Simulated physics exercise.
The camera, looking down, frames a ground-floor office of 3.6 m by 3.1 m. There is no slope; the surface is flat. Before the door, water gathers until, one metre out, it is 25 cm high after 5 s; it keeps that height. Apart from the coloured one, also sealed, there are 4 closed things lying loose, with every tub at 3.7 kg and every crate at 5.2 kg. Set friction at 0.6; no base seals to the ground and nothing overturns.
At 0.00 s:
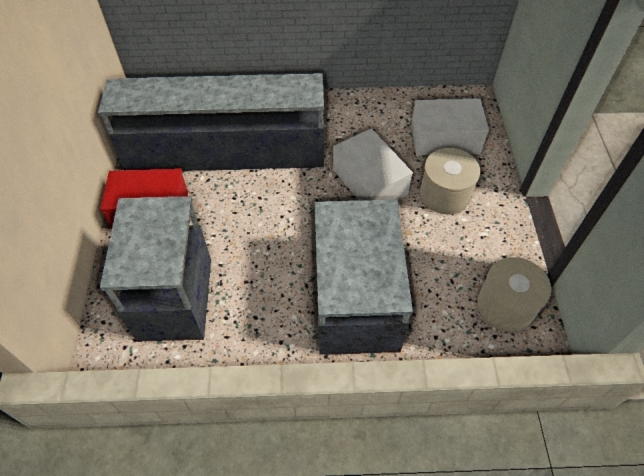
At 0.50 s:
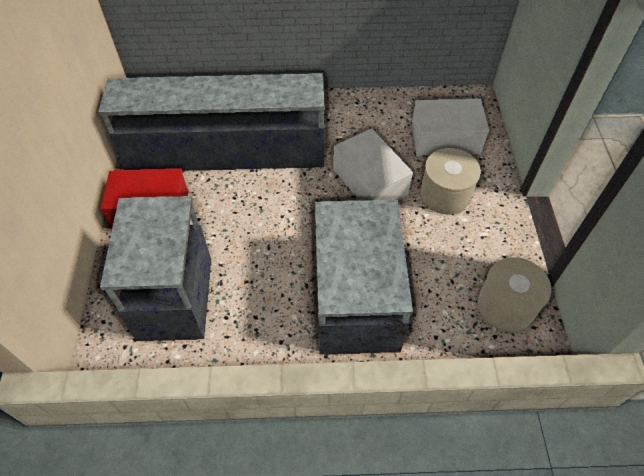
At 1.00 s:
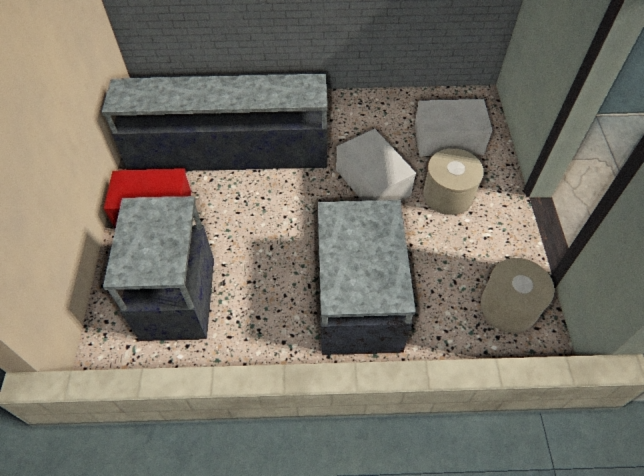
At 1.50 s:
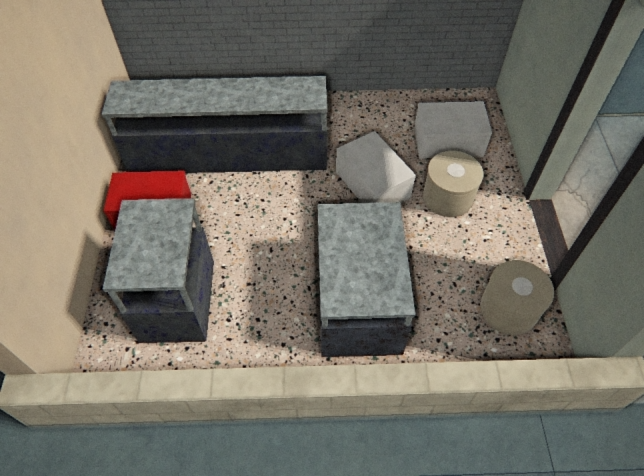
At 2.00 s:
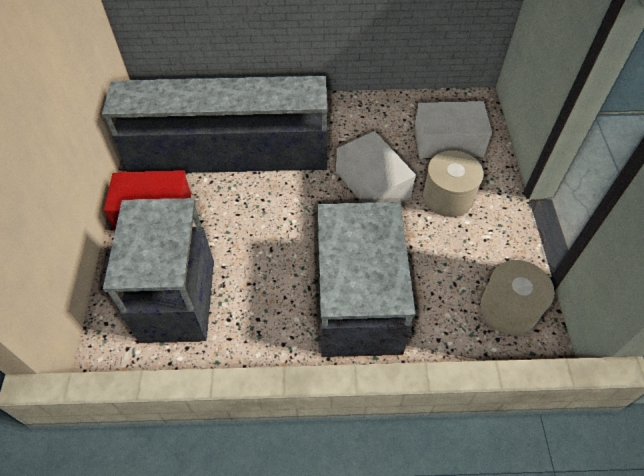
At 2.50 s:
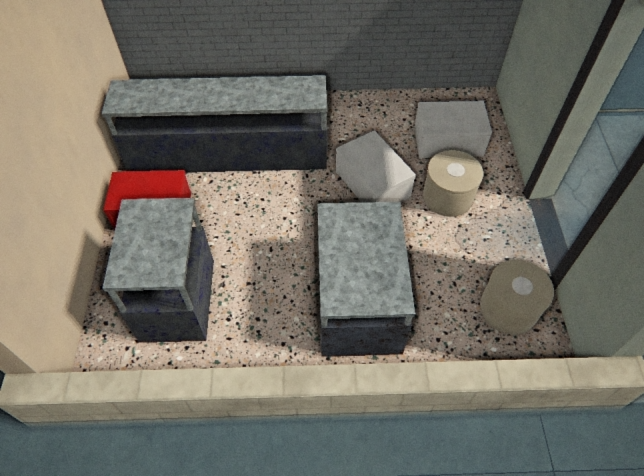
Bluish water spreading over paving outside, then edging through the right-hand doorway onto a speckled floor, the red crate staying still.
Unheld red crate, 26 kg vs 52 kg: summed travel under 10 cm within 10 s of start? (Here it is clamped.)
Heavier only.
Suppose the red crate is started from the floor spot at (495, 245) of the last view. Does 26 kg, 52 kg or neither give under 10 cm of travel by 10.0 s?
Looking at the loads, only the heavier keeps it.
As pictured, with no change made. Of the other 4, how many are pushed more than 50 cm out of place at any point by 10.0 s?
3.
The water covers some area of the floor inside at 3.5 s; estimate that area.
About 2.0 m2.
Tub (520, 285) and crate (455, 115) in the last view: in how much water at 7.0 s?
Close to 8 and 2 centimetres.
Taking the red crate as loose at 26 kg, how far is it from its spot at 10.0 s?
Shift: Roughly 30 cm.
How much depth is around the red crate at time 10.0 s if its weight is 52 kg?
16 cm, roughly.
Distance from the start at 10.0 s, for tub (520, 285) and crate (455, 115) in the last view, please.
In turn: 20 cm, 30 cm.
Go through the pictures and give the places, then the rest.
In the first picture, the red crate at (142, 188) rests on the ground; water covers 0.0 m2; 0 of 5 have shifted.
In the second picture, the red crate at (142, 188), on the bottom; water covers 0.0 m2; 0 of 5 have shifted.
In the third picture, the red crate at (145, 188) rests on the ground; 0.0 m2 under water; 0 of 5 have shifted.
In the fourth picture, the red crate at (145, 190) rests on the ground; water covers 0.0 m2; 0 of 5 have shifted.
In the fifth picture, the red crate at (145, 190) rests on the ground; 0.0 m2 under water; 0 of 5 have shifted.
In the sixth picture, the red crate at (145, 190), on the bottom; 0.3 m2 under water; 0 of 5 have shifted.
After 3.5 s the red crate would be 0 cm from its start with 26 kg and 0 cm from its start with 52 kg; 0 cm of water round it then.
After 4.5 s the red crate would be 0 cm from its start with 26 kg and 0 cm from its start with 52 kg; 0 cm of water round it then.
After 7.0 s the red crate would be 3 cm from its start with 26 kg and 0 cm from its start with 52 kg; 10 cm of water round it then.
After 10.0 s the red crate would be 32 cm from its start with 26 kg and 0 cm from its start with 52 kg; 16 cm of water round it then.
